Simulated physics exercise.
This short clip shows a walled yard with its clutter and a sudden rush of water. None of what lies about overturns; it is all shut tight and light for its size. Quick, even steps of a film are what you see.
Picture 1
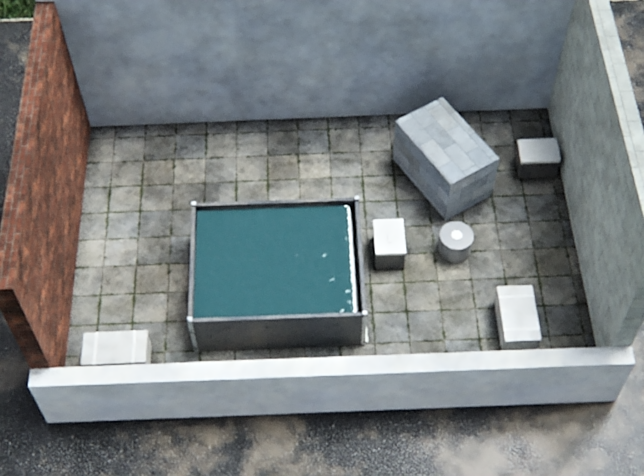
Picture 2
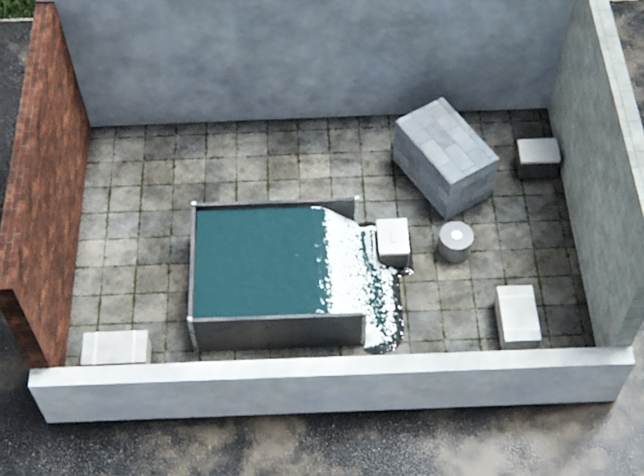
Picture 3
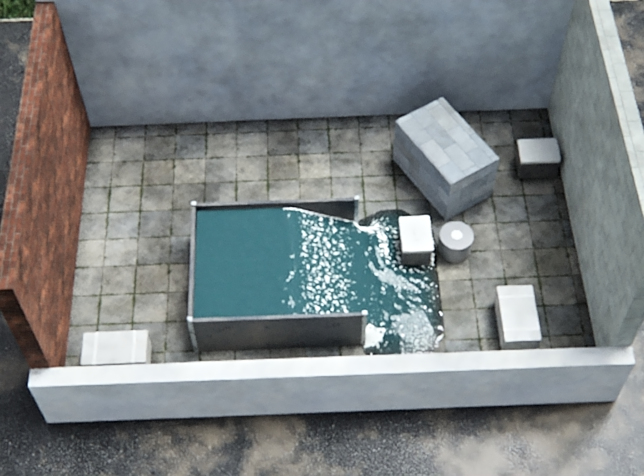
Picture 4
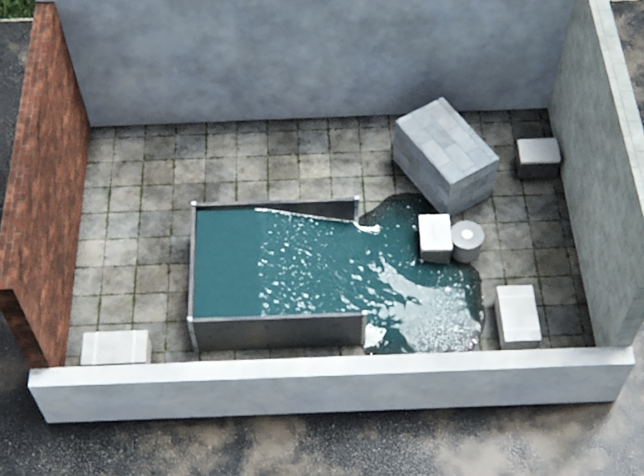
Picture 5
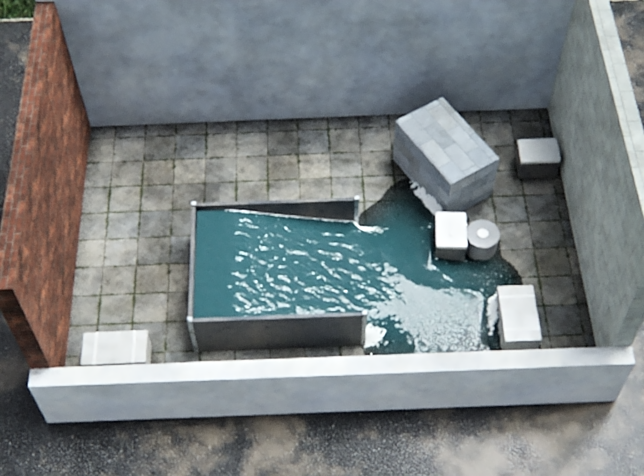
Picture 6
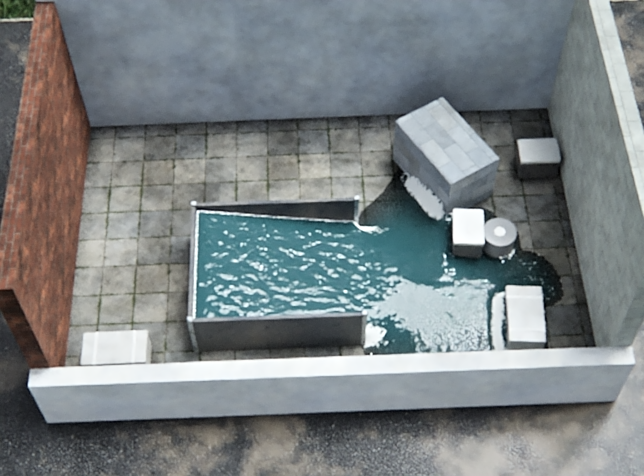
A rectangular tank of teal water stands left of centre in a paved, walled yard, seen from a fixed high viewpoint. A red-brown wall is at left, grey walls behind and right, with pale boxes, a small round tub and a large grey block around. Water bursts from the tank's right side, spreads foaming across the paving, and pushes the nearest box, then the tub, rightward, and slightly shifts the lower-right box.
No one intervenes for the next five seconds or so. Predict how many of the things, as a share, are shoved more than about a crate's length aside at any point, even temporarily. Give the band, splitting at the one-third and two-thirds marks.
So the part that moves far is the two-thirds mark or beyond.
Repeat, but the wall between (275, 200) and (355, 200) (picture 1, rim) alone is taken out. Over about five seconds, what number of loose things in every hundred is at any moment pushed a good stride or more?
Estimate: Roughly 40 per cent.
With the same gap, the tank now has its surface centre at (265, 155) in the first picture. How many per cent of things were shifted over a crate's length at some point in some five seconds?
I'd put it near 80 percent.
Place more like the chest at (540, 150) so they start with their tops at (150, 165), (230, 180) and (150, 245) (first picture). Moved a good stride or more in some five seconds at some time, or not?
As listed: Never so far, never so far, never so far.
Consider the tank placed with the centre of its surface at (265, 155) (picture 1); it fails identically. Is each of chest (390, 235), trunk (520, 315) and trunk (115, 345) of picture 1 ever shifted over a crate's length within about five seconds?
Taking them in order, went past that, went past that, fell short.
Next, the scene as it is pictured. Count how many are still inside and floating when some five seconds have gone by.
I make it 4.
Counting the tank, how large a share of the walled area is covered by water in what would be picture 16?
About 55 in a hundred.
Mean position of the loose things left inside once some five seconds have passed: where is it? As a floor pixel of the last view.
Average floor point: Approx. (408, 204).
A moment on, 3 of 5 are well off their spots; 1 afloat.
Next, 4 of 5 are well off their spots; 3 afloat.
Later, 4 of 5 are well off their spots; 4 afloat.
In the end, 4 of 5 are well off their spots, and 4 have been at some point; 4 afloat.
